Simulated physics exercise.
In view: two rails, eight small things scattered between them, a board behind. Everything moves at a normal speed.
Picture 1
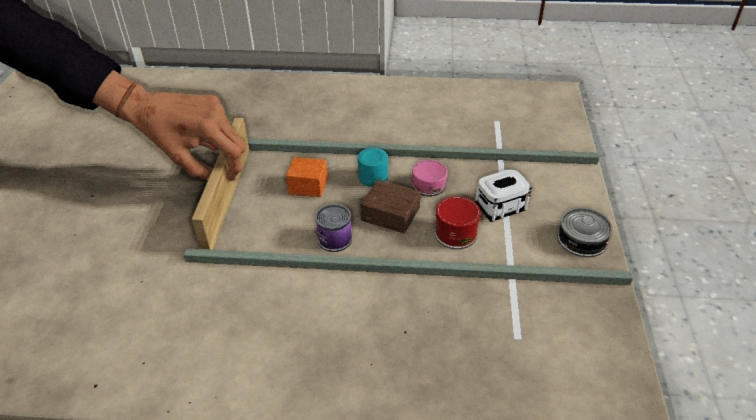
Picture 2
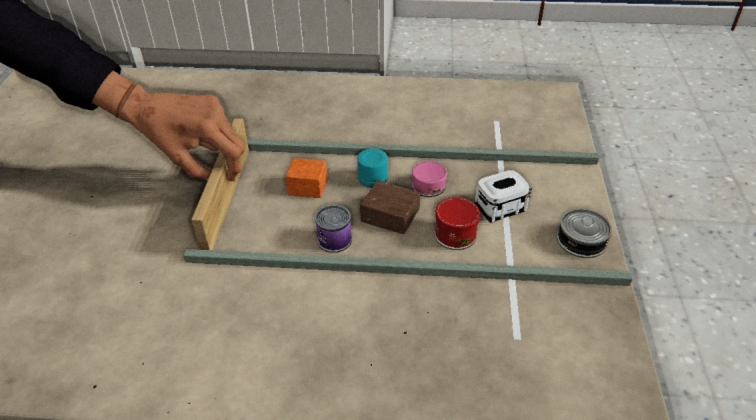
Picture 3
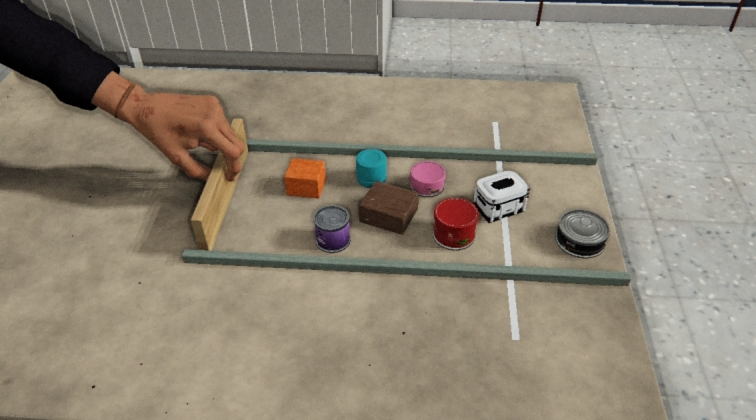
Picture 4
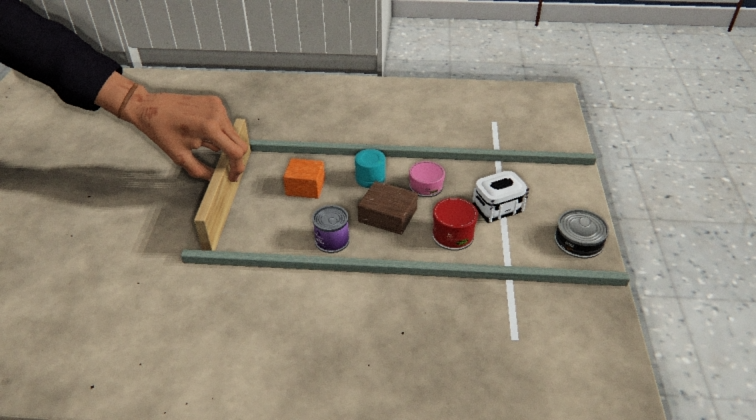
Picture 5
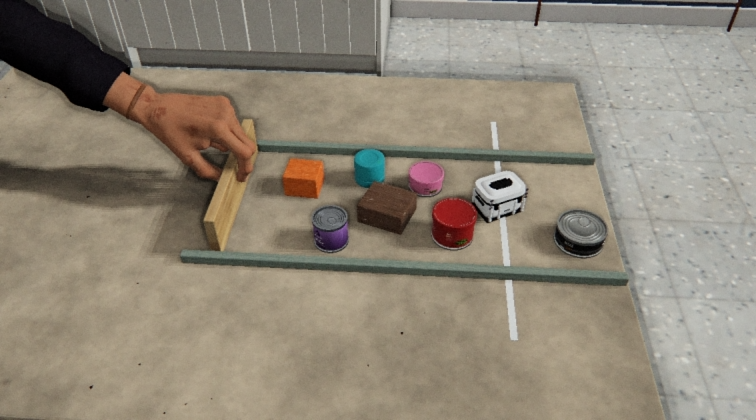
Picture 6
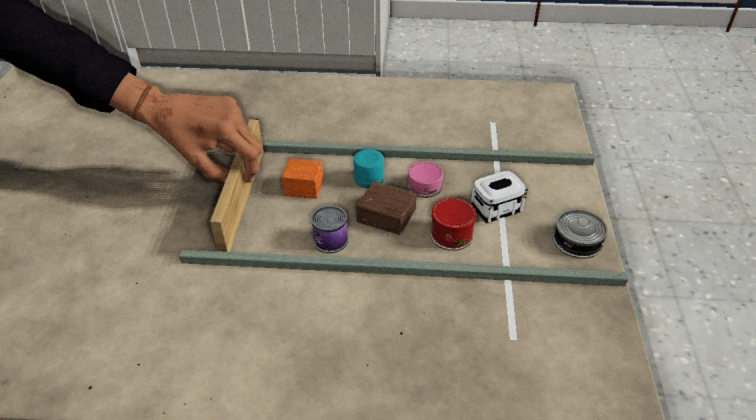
The video shows a hand holding a wooden board upright behind eight small objects scattered between two rails on a tabletop. The board stays still at first, then the hand slides it slightly right, without touching the objects.
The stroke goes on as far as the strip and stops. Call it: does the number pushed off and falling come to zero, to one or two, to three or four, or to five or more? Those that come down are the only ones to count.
It comes to zero.
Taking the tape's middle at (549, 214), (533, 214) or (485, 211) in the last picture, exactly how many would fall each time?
Respectively 2, 1 and 0.
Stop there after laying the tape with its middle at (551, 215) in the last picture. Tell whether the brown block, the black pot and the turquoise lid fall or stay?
Result - the brown block is safe, the black pot is gone, the turquoise lid is safe.
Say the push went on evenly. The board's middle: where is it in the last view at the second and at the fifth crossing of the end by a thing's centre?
The first puts it near (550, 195), the next near (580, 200).
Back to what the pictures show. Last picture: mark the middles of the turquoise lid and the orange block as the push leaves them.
In the last picture they sit at about (513, 165) and about (517, 186).
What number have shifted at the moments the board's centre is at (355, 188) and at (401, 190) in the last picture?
At that stage 5; at the next, 6.
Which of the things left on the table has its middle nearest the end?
I'd say the black pot.
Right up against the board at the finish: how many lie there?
It ends up touching 4.
Soon after, none off yet; black pot at rest near (580, 234); white case at rest near (498, 196); red pot at rest near (453, 224).
Then, none off yet; black pot at rest near (580, 234); white case at rest near (498, 196); red pot moved about its own width near (480, 238).
At rest, the number that fall off is zero.
